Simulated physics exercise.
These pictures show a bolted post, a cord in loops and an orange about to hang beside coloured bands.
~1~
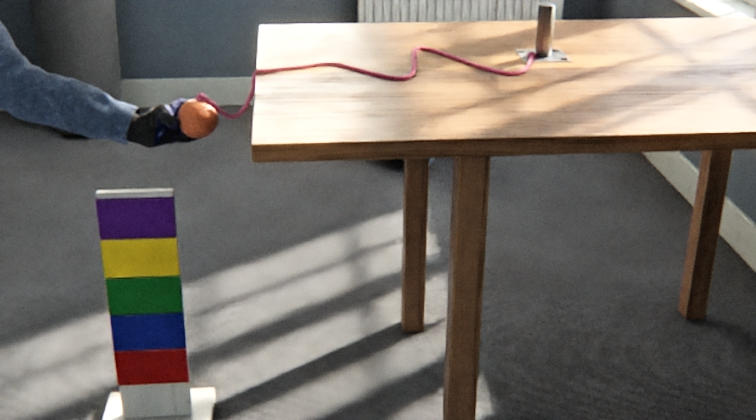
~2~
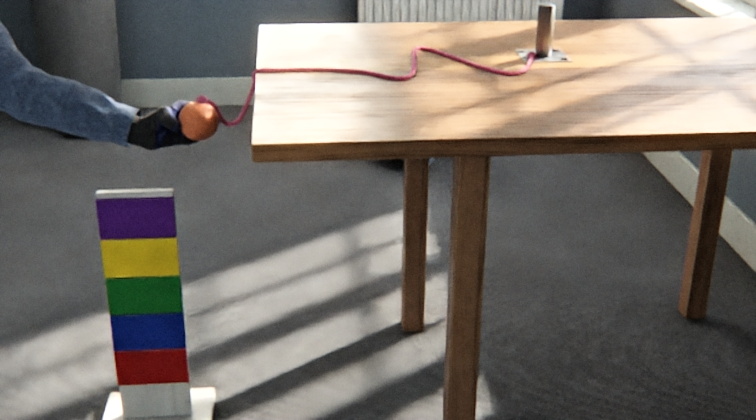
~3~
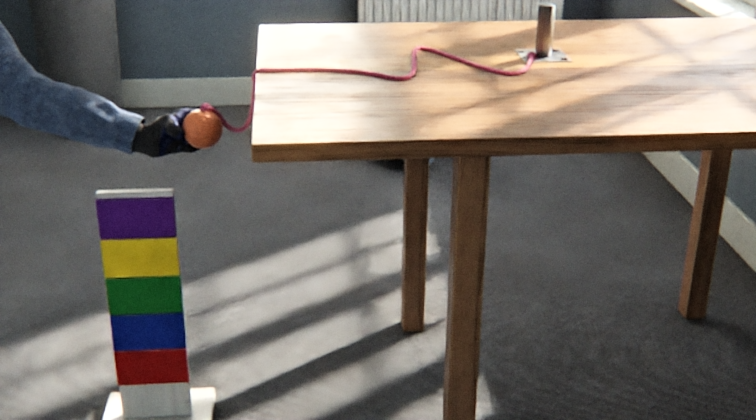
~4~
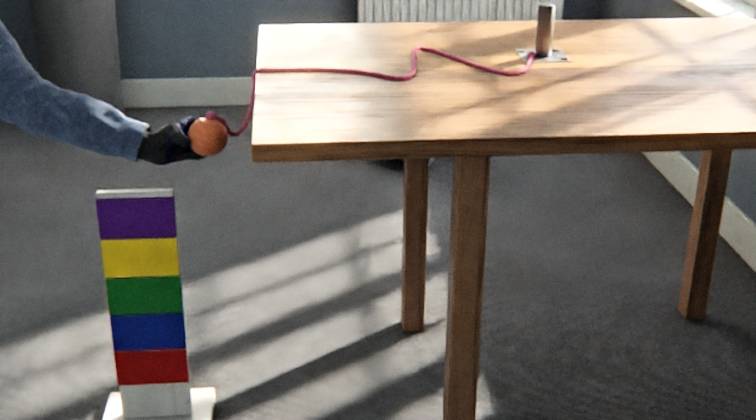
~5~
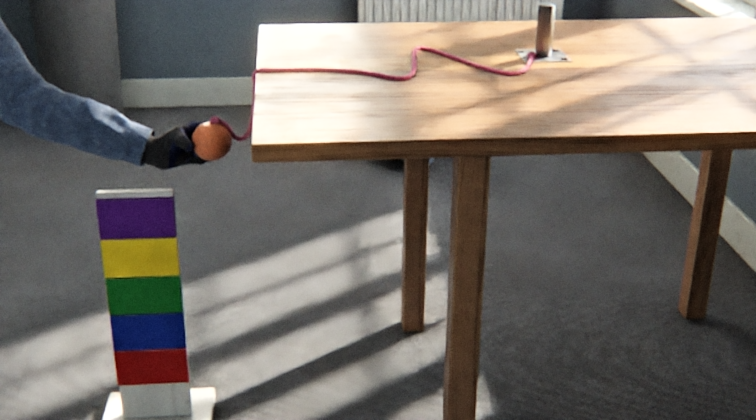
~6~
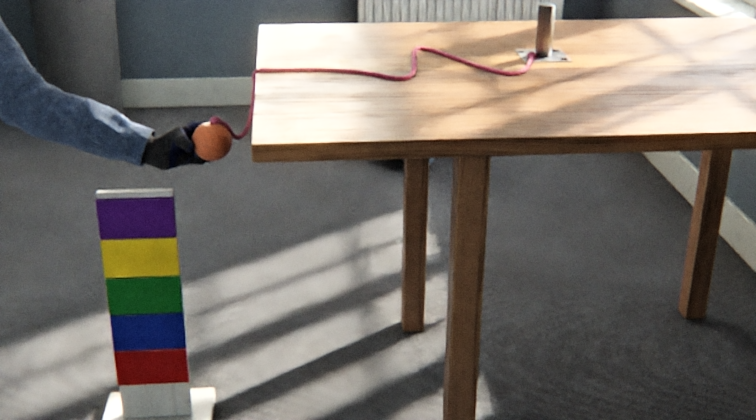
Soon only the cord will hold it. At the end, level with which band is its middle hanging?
Level with red.
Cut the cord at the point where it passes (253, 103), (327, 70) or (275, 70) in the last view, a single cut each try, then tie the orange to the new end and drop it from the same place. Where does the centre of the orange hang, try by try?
The three tries give approximately (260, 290), (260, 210) and (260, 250).
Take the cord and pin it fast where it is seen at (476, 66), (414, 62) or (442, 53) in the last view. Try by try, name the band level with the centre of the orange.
For the first place it's blue, for the second yellow, and for the third green.
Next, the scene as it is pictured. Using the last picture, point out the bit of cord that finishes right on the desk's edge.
Look around (414, 69).
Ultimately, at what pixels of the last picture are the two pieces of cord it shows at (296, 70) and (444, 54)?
At (264, 215) for the first, at (368, 65) for the second.
Soon after, orange near (256, 325); level with blue.
After that, orange near (281, 344); level with red.
In the end, orange near (273, 352); level with red. At red.
